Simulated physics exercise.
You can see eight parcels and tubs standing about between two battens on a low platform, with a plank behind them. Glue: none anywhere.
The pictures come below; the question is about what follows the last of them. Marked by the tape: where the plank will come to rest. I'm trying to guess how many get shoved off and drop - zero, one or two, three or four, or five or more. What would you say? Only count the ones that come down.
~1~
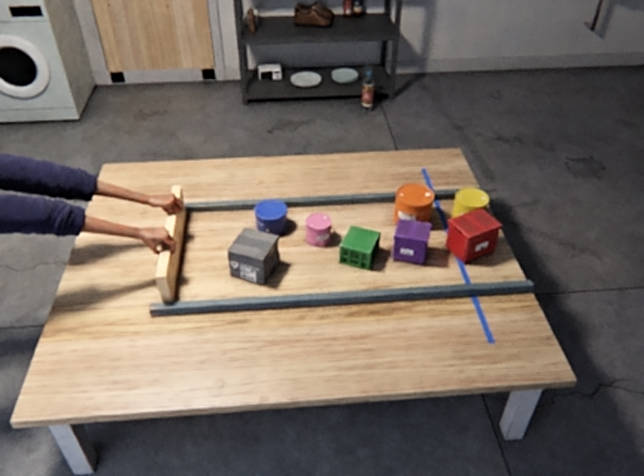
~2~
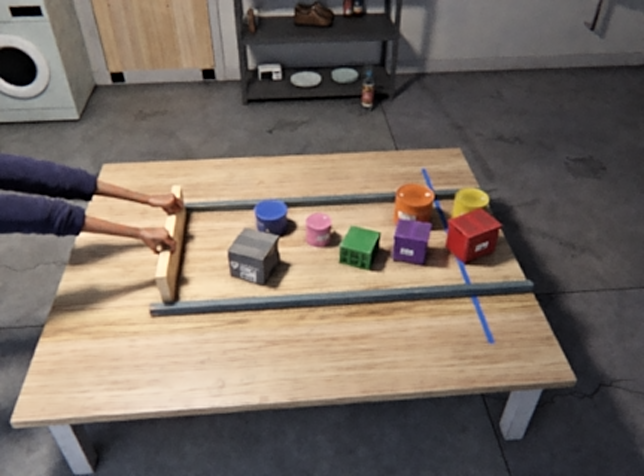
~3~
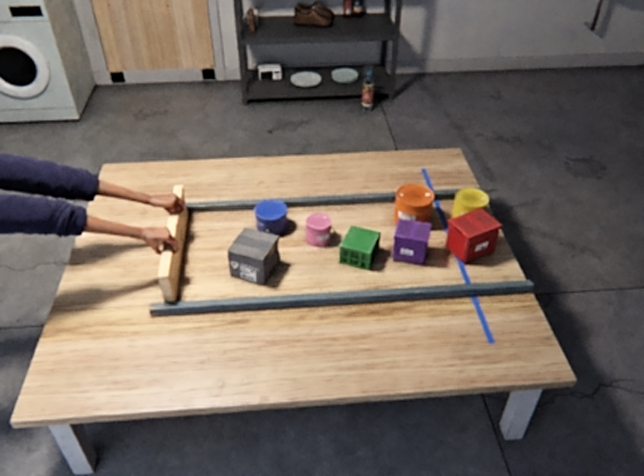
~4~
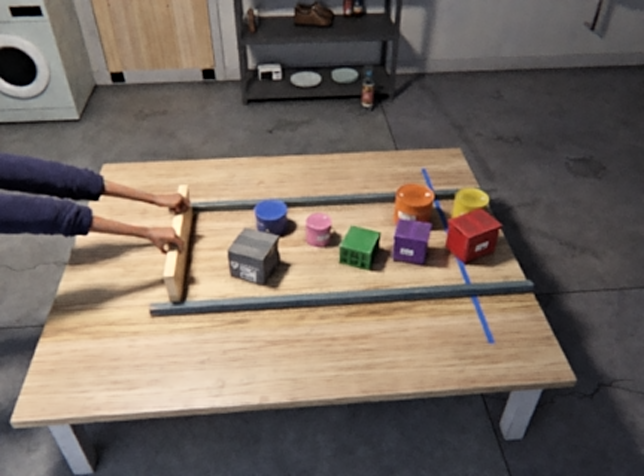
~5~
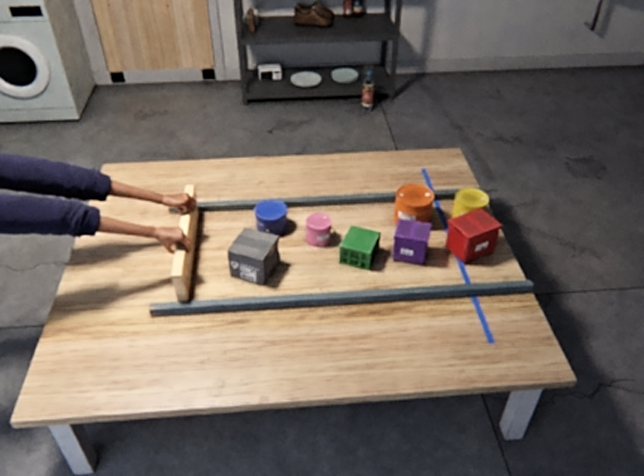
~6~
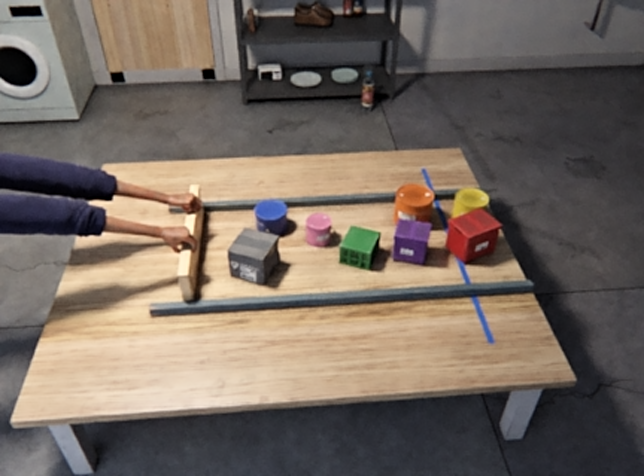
Honestly, the ones lost over the side add up to three, maybe four.
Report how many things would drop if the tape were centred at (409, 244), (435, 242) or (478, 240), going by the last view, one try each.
Tallies in the order asked: 1, 3, 5.
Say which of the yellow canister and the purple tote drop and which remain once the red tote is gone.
Outcome: Yellow canister ends up off; purple tote ends up off.
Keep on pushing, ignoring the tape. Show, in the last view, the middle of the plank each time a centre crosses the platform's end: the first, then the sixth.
(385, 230), then (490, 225).
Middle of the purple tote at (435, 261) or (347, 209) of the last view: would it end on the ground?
Taking the two places in order, it is safe and then is safe.
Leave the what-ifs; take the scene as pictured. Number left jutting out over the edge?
It totals 2.
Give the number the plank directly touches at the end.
3 end up touching it.
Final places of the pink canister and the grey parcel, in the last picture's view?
You'll see the pink canister at (462, 224), with the grey parcel at (477, 240).
A little later, none off yet; yellow canister at rest near (470, 208); red tote at rest near (472, 236); orange canister at rest near (413, 207).
When it is over, the number that fall off is three or four; down, purple tote, red tote and yellow canister.
